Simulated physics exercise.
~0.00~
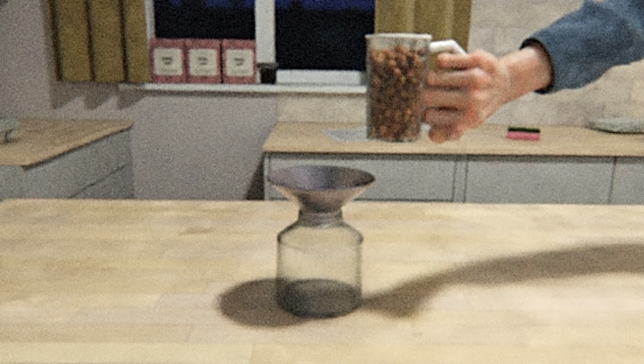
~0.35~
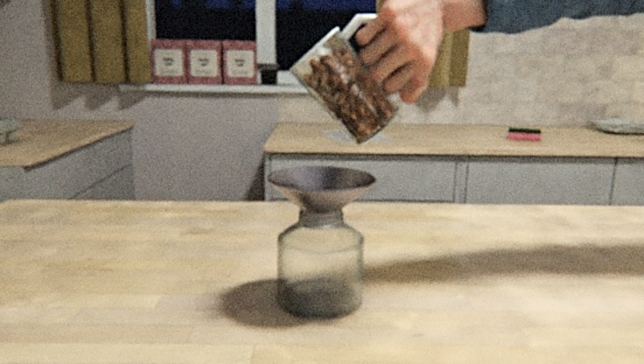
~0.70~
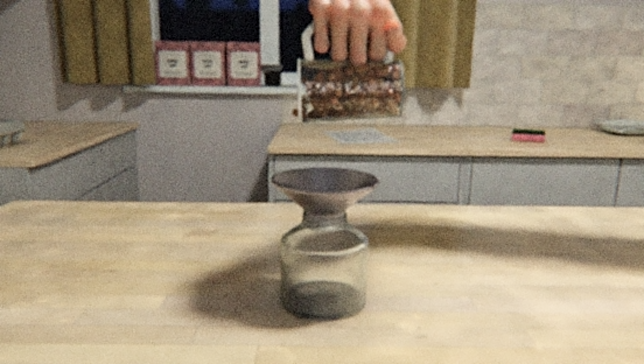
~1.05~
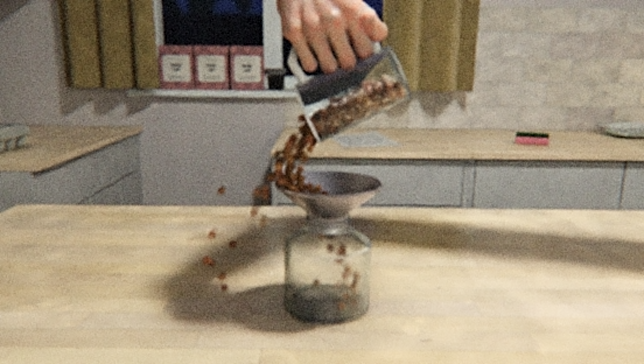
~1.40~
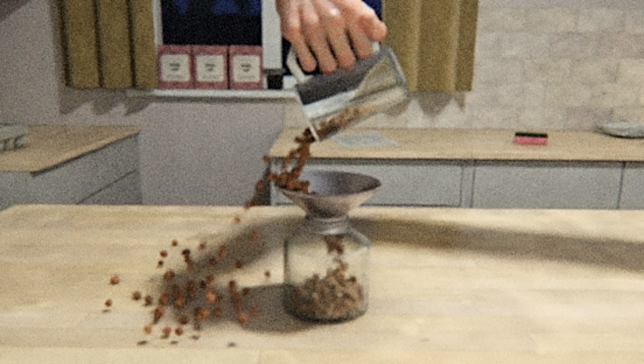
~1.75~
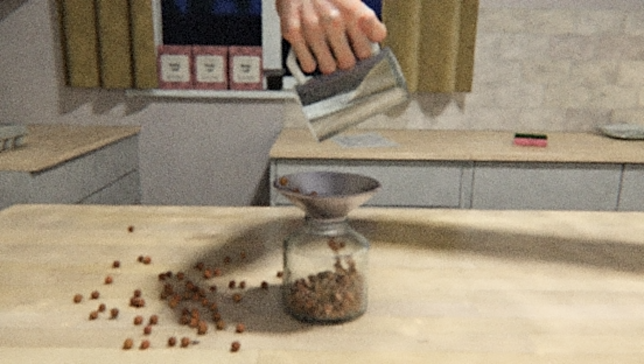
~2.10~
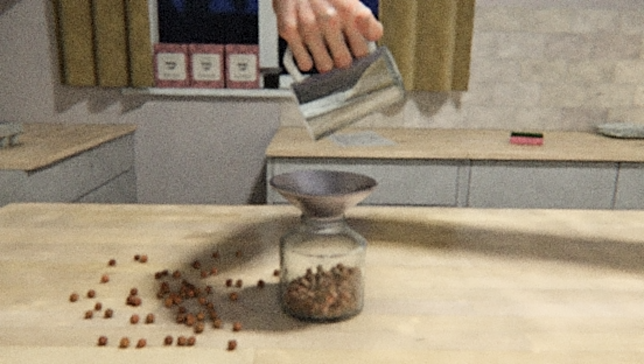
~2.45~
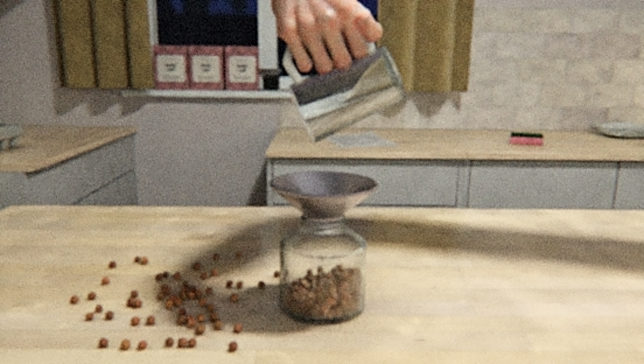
In a kitchen with a dark window, mustard curtains and three pink boxes on the sill, a slightly swaying camera looks across a pale wooden counter. A hand in a blue sleeve holds a clear cup of reddish-brown balls above a glass jar topped with a grey funnel. The hand moves the cup left and tips it over the funnel. The balls pour out toward the left, some dropping through into the jar while others miss and scatter across the counter. Finally the emptied cup stays tilted, the jar is partly filled, and stray balls lie still at left.
